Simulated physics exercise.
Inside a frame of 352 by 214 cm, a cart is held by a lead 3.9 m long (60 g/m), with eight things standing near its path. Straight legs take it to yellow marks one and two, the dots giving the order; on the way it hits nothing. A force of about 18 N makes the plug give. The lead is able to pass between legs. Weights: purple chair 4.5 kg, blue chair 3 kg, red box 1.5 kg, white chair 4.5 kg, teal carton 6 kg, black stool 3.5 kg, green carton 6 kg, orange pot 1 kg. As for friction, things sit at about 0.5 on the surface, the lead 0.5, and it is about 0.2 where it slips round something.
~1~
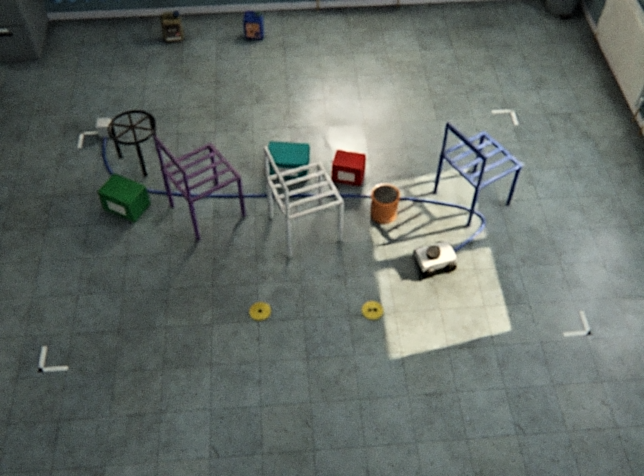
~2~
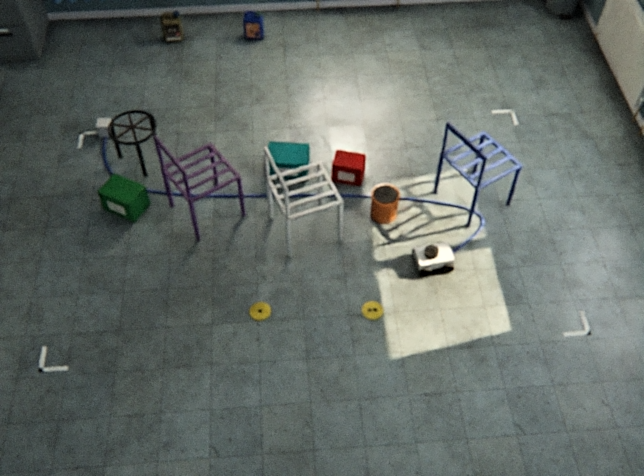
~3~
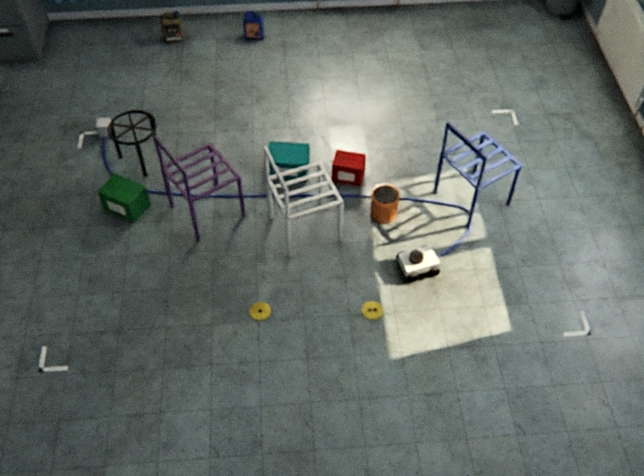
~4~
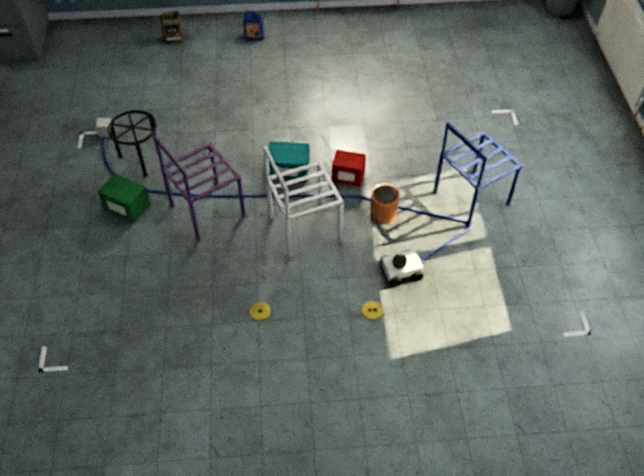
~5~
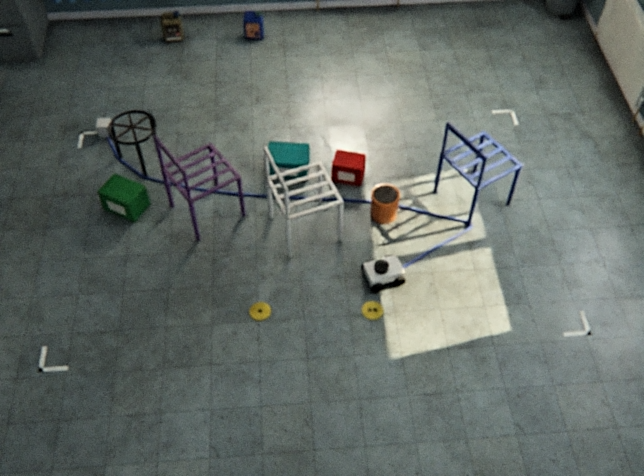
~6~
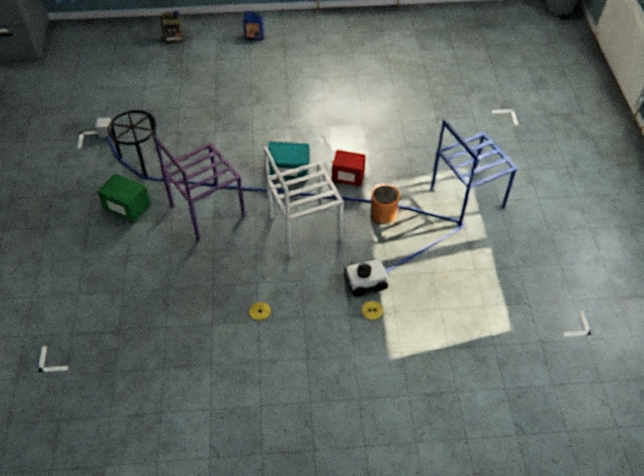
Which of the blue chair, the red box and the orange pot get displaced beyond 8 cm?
The blue chair does not hold its ground. The red box holds its ground. The orange pot holds its ground.
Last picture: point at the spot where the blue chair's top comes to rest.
Rest point, last frame: Approx. (439, 165).
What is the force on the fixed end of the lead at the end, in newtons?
About 0 N.
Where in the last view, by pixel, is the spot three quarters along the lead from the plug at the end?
It sits somewhere around (375, 235) in the final picture.
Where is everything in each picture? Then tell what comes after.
The first frame shows blue chair (481, 159); orange pot (386, 194); marks (260, 311) (373, 311); lead runs through (478, 232); cart (441, 261).
In the second frame, lead runs through (477, 232); cart (439, 261).
In the third frame, lead runs through (463, 237); cart (424, 265).
In the fourth frame, lead runs through (449, 242); cart (408, 269).
In the fifth frame, lead runs through (434, 249); cart (390, 274).
The sixth frame shows blue chair (477, 159); orange pot (386, 194); lead runs through (419, 211) (418, 253); cart (373, 278).
Next, cart at (319, 293), 6 N at the fixed end; blue chair 15 cm off its start.
Then, cart at (265, 309), 9 N at the fixed end; blue chair 31 cm off its start.
After that, cart at (324, 310), lead slack at the fixed end; blue chair 31 cm off its start at (439, 165).
Later, cart at (372, 309), lead slack at the fixed end; blue chair 31 cm off its start.
At the end, cart at (372, 309), lead slack at the fixed end; blue chair 31 cm off its start at (439, 165), orange pot 0 cm off its start at (385, 195), red box 0 cm off its start at (349, 159).
